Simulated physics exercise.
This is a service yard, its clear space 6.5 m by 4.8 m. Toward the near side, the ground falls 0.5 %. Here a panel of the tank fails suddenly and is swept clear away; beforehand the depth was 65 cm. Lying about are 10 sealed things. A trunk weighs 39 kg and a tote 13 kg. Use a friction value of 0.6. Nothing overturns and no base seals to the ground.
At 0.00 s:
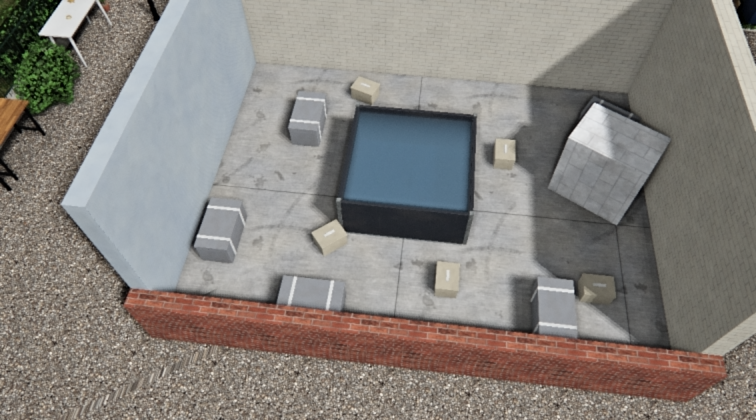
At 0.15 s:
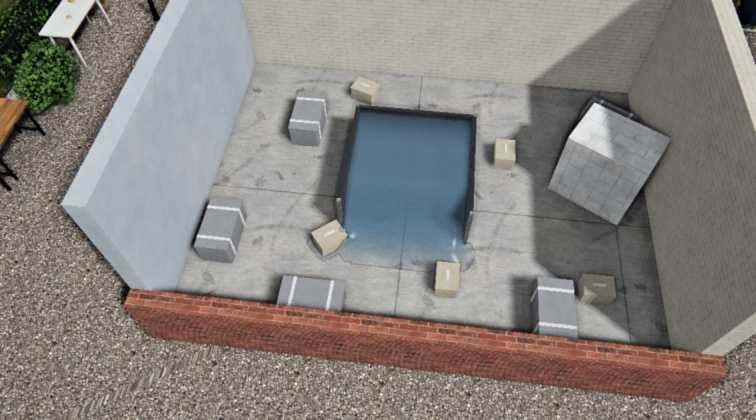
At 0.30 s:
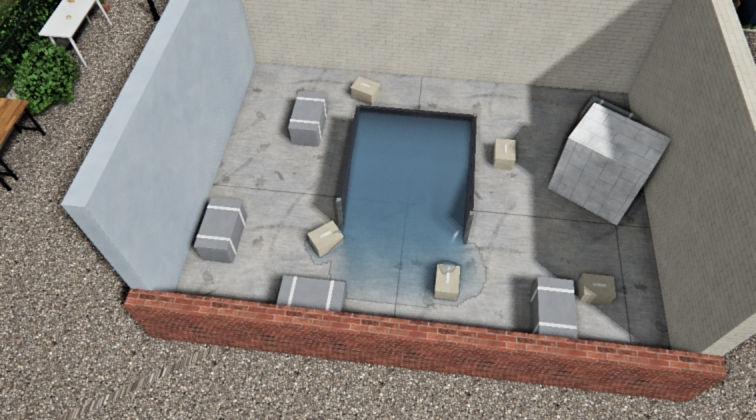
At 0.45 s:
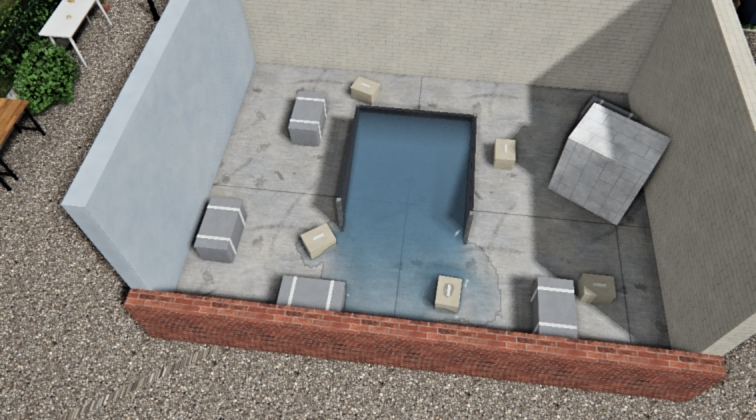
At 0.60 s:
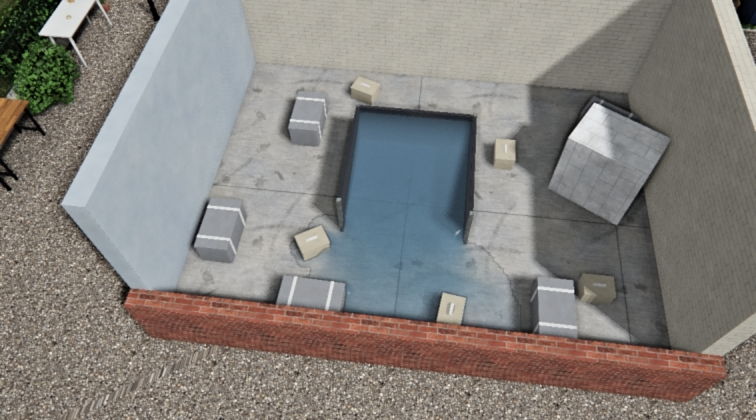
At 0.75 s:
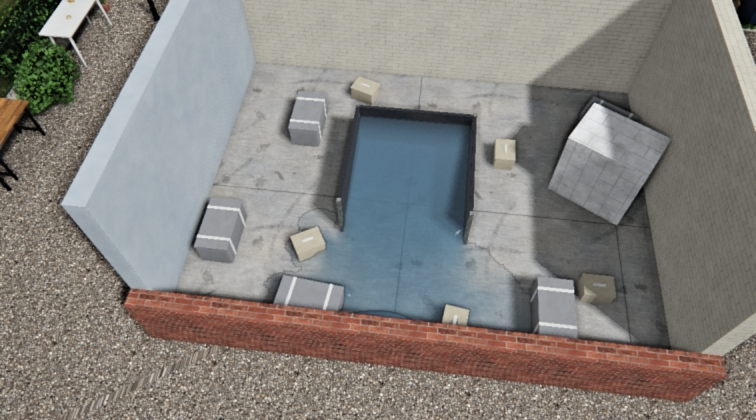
A large dark tank of water in a walled yard lost its near side, and water spread across the concrete toward the brick wall, pushing two tan boxes a short way along the ground.
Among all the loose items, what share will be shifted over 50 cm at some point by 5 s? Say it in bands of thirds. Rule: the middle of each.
Central band.
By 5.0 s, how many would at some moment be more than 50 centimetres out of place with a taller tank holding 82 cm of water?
With that change, 6 of them.
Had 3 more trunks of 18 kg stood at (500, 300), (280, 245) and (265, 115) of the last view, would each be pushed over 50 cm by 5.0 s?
Beyond it, beyond it, beyond it.
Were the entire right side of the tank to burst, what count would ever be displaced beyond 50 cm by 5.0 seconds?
Count: 6.
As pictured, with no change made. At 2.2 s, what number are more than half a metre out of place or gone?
Count then: 4.
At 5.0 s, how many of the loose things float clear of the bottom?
At that time, 1.
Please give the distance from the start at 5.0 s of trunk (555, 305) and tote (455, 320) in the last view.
Distances: 200 cm; 120 cm.
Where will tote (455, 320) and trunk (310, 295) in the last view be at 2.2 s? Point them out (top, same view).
Roughly (548, 239), then roughly (202, 255).
After 1.1 s 1 of 10 are over 50 cm from their spots; 1 afloat.
After 2.2 s 4 of 10 are over 50 cm from their spots; 1 afloat.
After 3.5 s 5 of 10 are over 50 cm from their spots; 1 afloat.
After 5.0 s 5 of 10 are over 50 cm from their spots, and 5 have been at some point; 1 afloat.
